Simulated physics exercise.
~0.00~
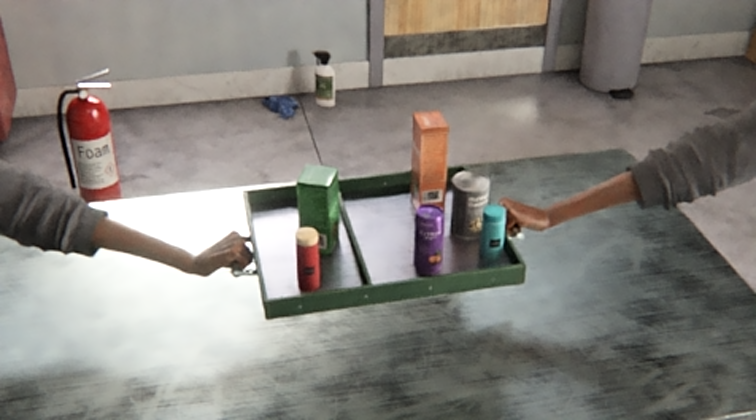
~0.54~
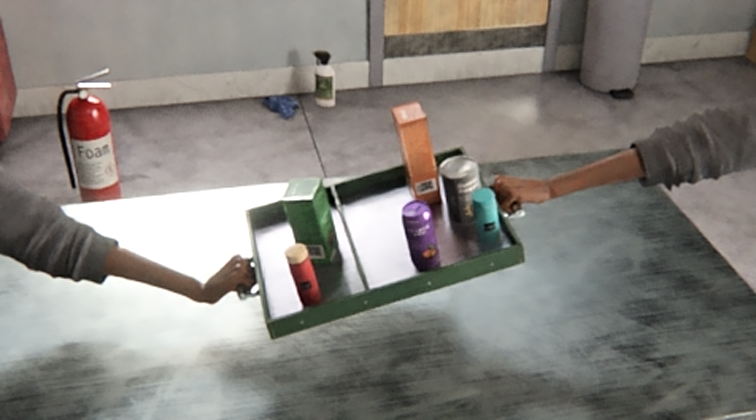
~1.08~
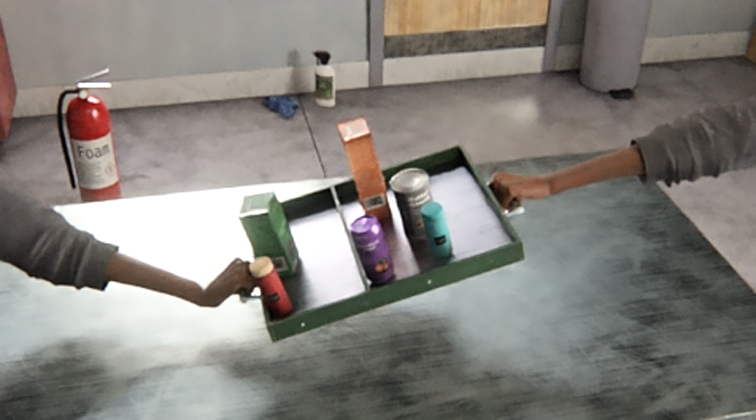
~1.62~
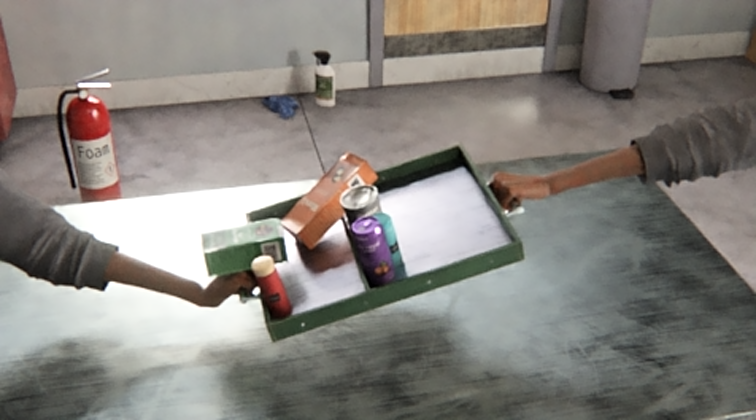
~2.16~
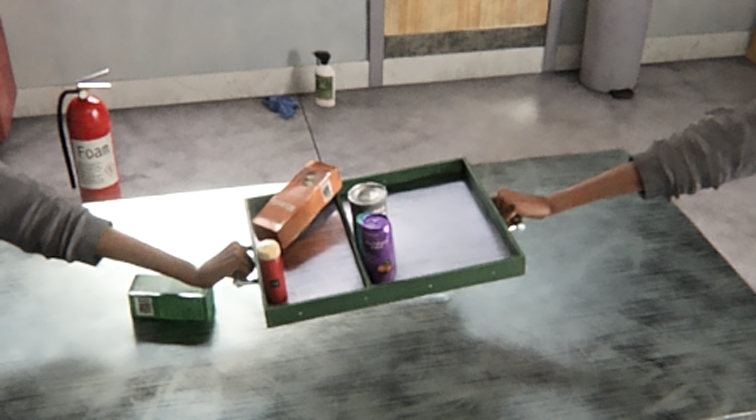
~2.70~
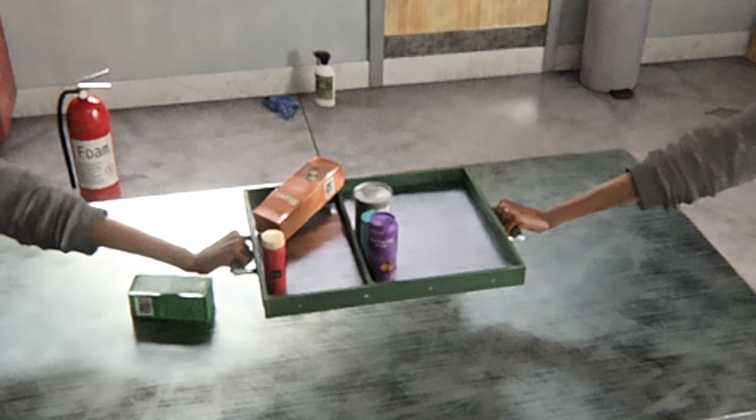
We see two hands tip a green divided tray down to the left, sending its cans and cartons sliding; the orange carton topples inside and the green carton falls onto the table, before the tray is levelled with the remaining containers shifted left and still upright.
